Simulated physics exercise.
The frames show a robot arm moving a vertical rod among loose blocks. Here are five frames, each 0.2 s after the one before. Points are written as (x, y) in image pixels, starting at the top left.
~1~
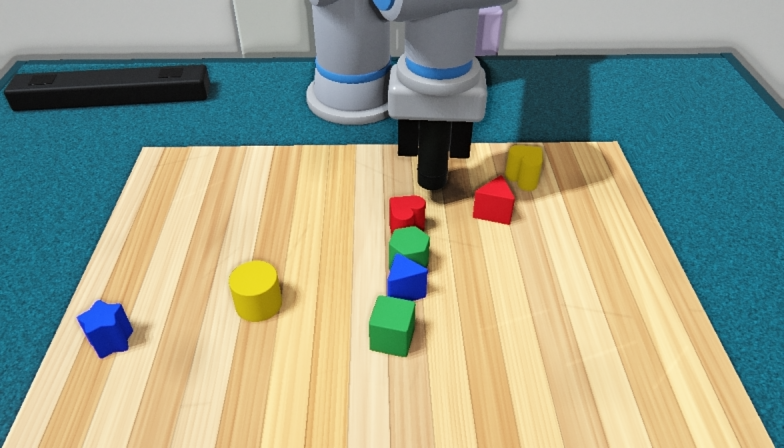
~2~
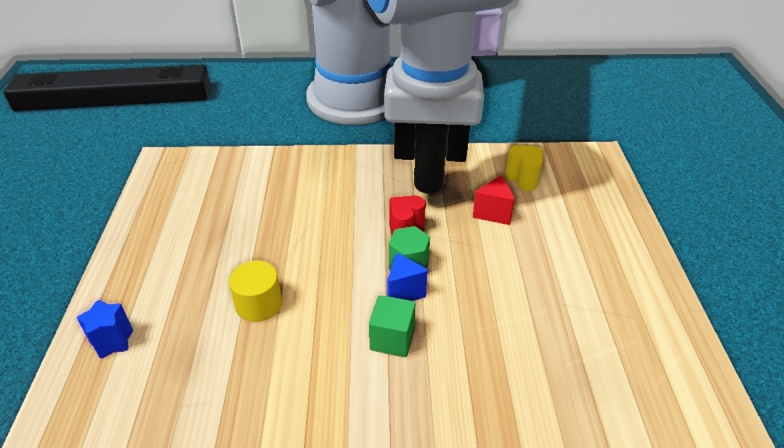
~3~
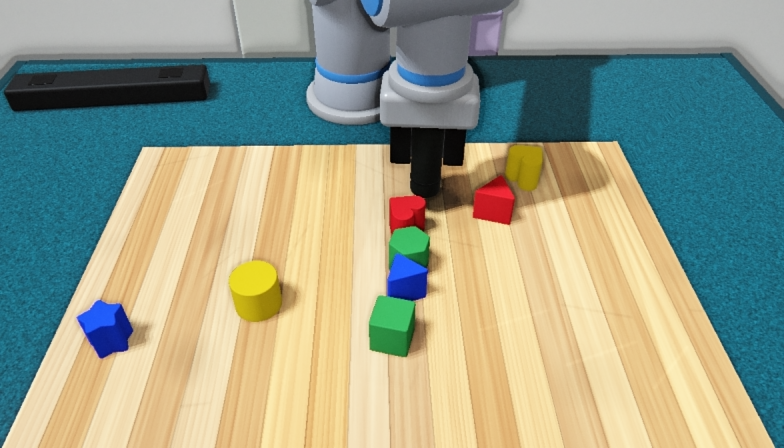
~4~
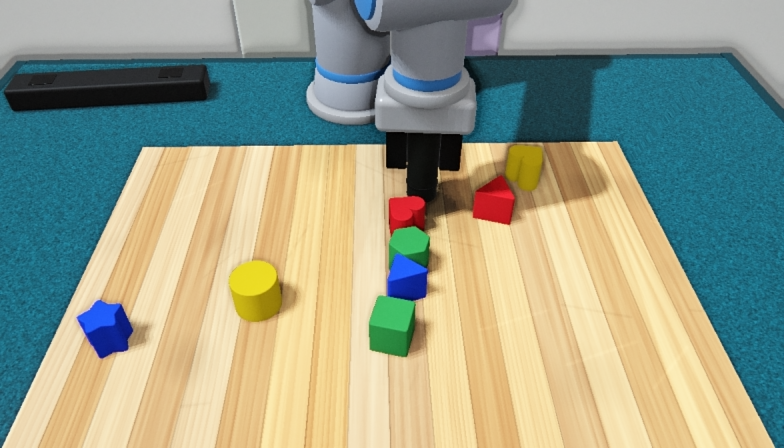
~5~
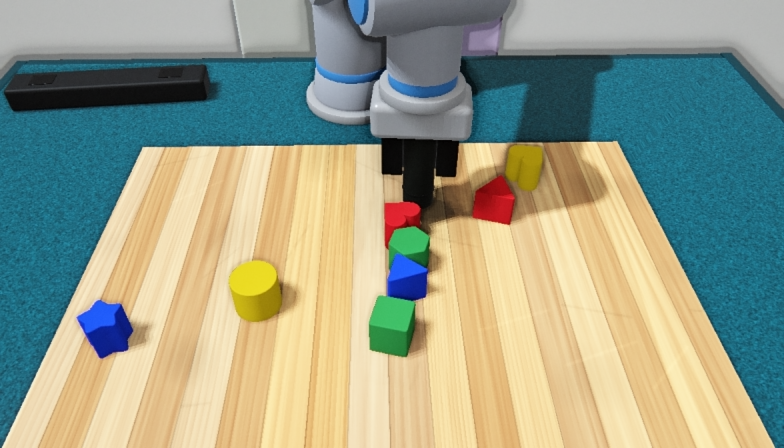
On a wooden board, a robot arm edging its black rod toward the viewer and nudging the red heart block slightly left.
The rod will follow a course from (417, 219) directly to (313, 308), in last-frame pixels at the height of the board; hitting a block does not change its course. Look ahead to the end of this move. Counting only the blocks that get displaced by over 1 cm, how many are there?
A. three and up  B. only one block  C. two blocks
I choose C.
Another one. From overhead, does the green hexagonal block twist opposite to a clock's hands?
Short answer: Yes.
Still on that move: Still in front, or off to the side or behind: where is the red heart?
It keeps leading.
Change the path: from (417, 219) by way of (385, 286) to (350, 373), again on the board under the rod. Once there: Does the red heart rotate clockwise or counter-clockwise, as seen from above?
Looking down: Clockwise.
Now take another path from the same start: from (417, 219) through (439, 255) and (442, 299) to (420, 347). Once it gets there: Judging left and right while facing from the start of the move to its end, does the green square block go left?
No, that is not what happens.
On the path given first. One third of the way, rod at (385, 227); red heart at (362, 238), turned 15° clockwise; green hexagonal block at (408, 242), turned 20° anticlockwise.
Two thirds of the way, rod at (349, 257); red heart at (319, 264), turned 40° clockwise; green hexagonal block at (408, 242), turned 20° anticlockwise.
At the end, rod at (311, 289); yellow disc at (229, 281); red heart at (274, 291), turned 75° clockwise; blue three-sided block not moved; green hexagonal block at (408, 242), turned 20° anticlockwise.
